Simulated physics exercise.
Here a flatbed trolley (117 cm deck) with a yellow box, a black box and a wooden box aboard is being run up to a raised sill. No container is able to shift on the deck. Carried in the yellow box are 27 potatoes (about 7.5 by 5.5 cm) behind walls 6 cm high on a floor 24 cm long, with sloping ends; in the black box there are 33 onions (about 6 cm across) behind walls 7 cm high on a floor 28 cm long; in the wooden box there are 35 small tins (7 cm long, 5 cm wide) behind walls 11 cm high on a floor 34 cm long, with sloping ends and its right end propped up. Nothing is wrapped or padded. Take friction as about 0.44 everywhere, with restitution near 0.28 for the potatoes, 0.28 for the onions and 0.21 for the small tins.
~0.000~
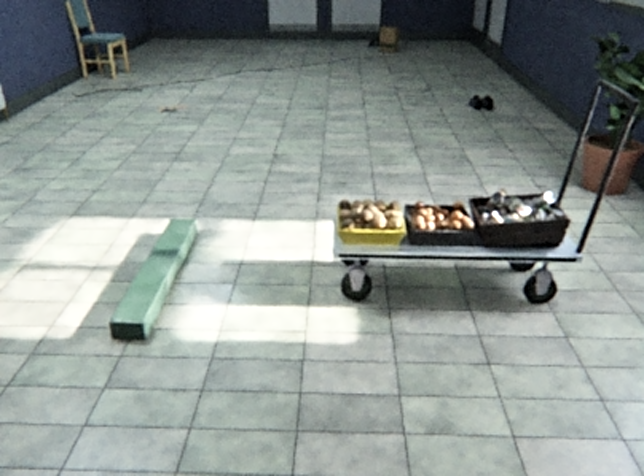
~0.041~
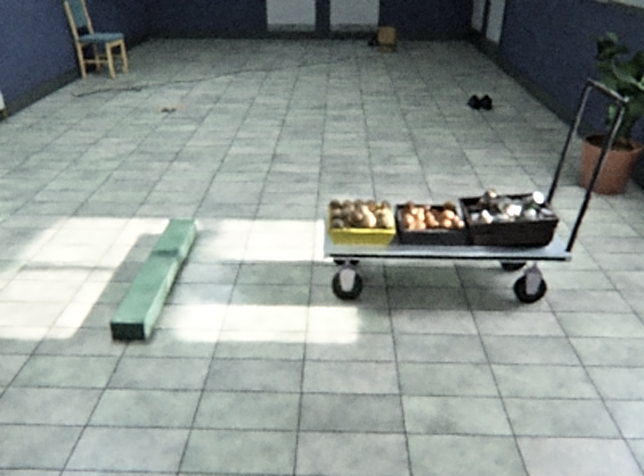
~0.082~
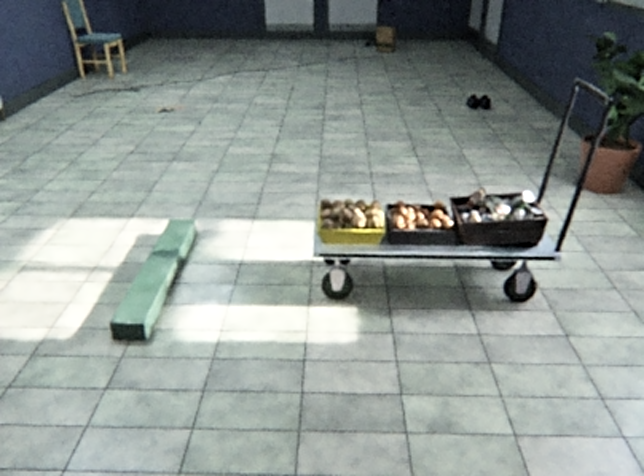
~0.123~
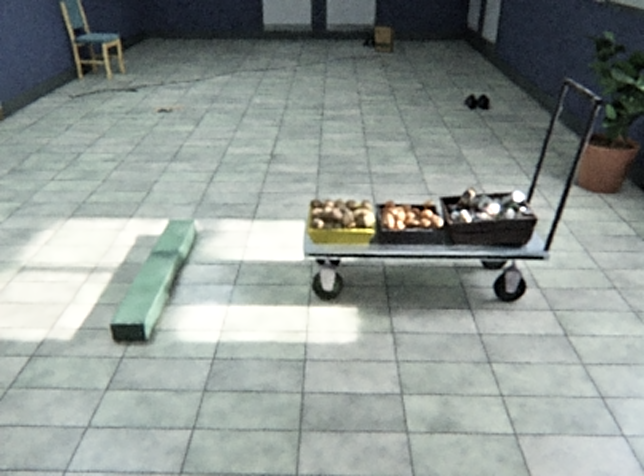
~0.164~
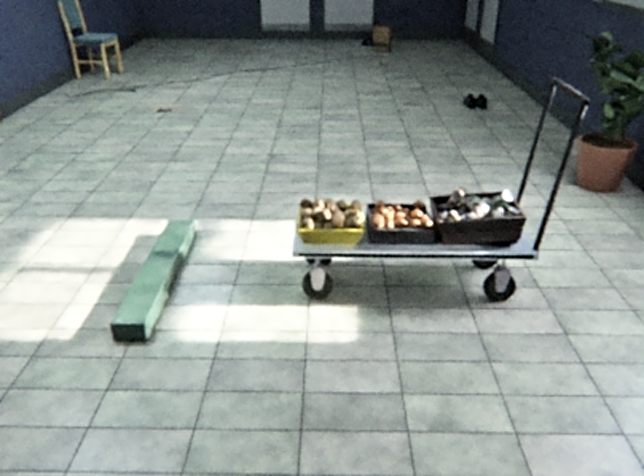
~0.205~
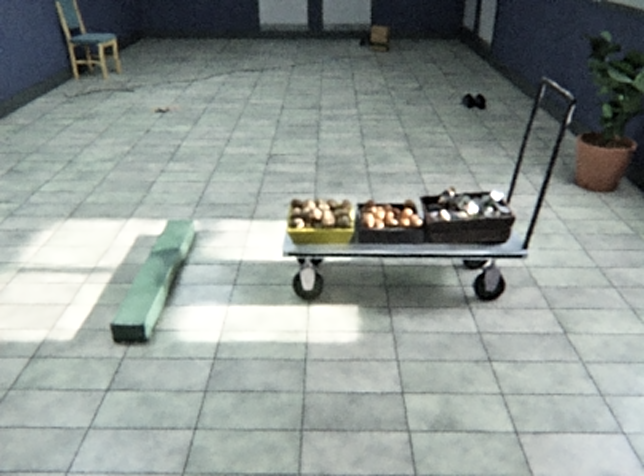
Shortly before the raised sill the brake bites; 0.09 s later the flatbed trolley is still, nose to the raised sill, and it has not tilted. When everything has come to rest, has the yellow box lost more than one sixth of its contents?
I'd say the outflow falls beneath a sixth of the load.
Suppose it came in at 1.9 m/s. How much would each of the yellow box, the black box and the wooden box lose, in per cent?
Yellow box 20 %, black box 20 %, wooden box 10 %.
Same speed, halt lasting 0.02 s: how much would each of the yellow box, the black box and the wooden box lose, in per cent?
That way you'd get yellow box at 10, black box at 10, and wooden box at 0 percent.
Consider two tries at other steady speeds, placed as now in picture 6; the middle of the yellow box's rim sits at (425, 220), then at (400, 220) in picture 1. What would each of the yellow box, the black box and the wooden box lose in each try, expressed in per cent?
Losses in order of the tries would be yellow box 40 and 20 %, black box 20 and 20 %, wooden box 20 and 10 %.
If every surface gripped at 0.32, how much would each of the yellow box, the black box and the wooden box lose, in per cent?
You'd see yellow box shed 10 percent, black box shed 10 percent, and wooden box shed 0 percent.
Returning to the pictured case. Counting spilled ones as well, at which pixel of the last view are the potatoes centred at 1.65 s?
I'd put the middle close to (192, 220).
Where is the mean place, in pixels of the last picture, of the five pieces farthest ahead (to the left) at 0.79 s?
Around (172, 215) in pixels.
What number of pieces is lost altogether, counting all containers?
Pieces: Around 2.
After 0.69 s, braking starts.
After 0.79 s, 0 of 27 out of the yellow box, 0 of 33 out of the black box and 0 of 35 out of the wooden box.
After 0.91 s, 1 of 27 out of the yellow box, 0 of 33 out of the black box and 0 of 35 out of the wooden box.
After 1.14 s, 1 of 27 out of the yellow box, 0 of 33 out of the black box and 1 of 35 out of the wooden box.
Final count (at 1.65 s), 1 of 27 out of the yellow box, 0 of 33 out of the black box and 1 of 35 out of the wooden box. Asked share, 1 of 27, 4 per cent.
